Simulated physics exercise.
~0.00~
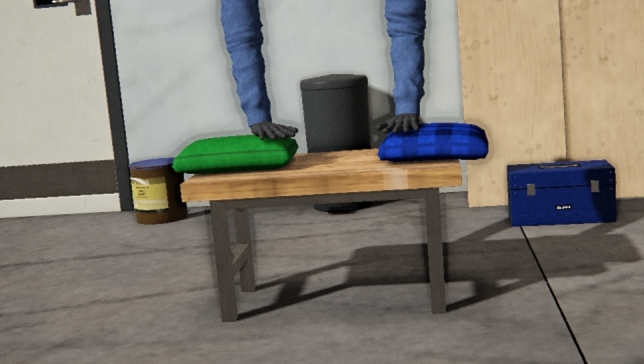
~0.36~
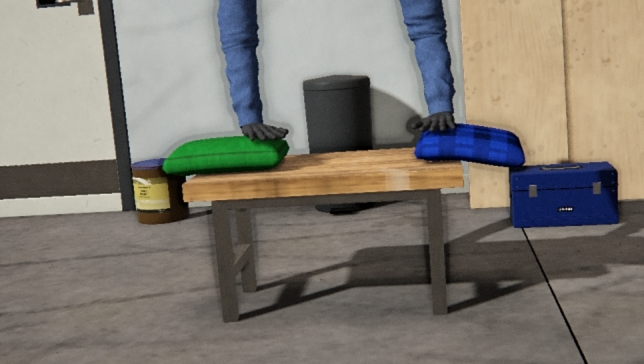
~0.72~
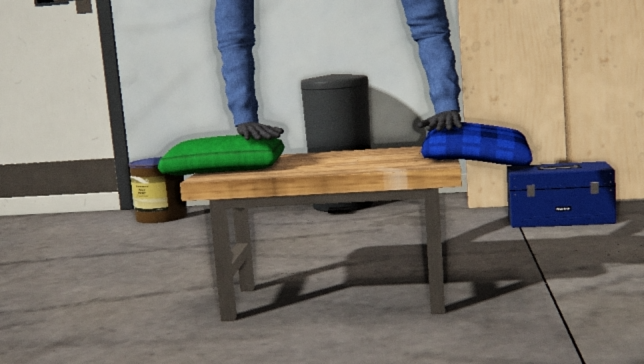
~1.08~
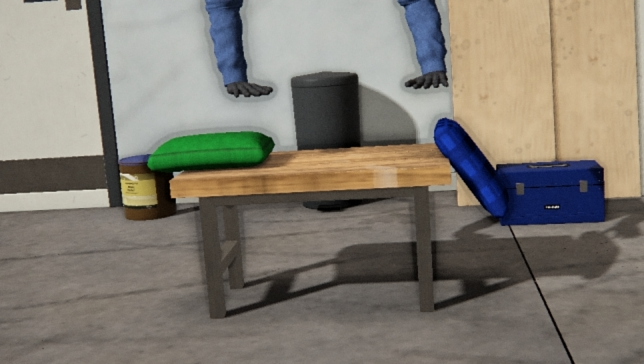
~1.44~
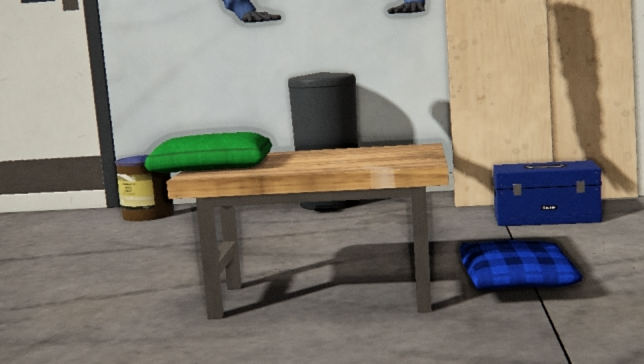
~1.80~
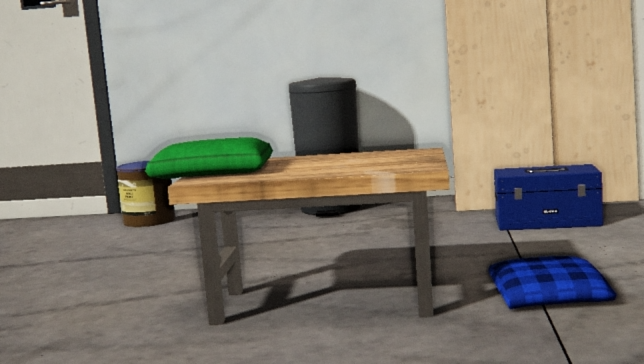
Two hands push a green bag and a blue cushion apart before the cushion falls off.
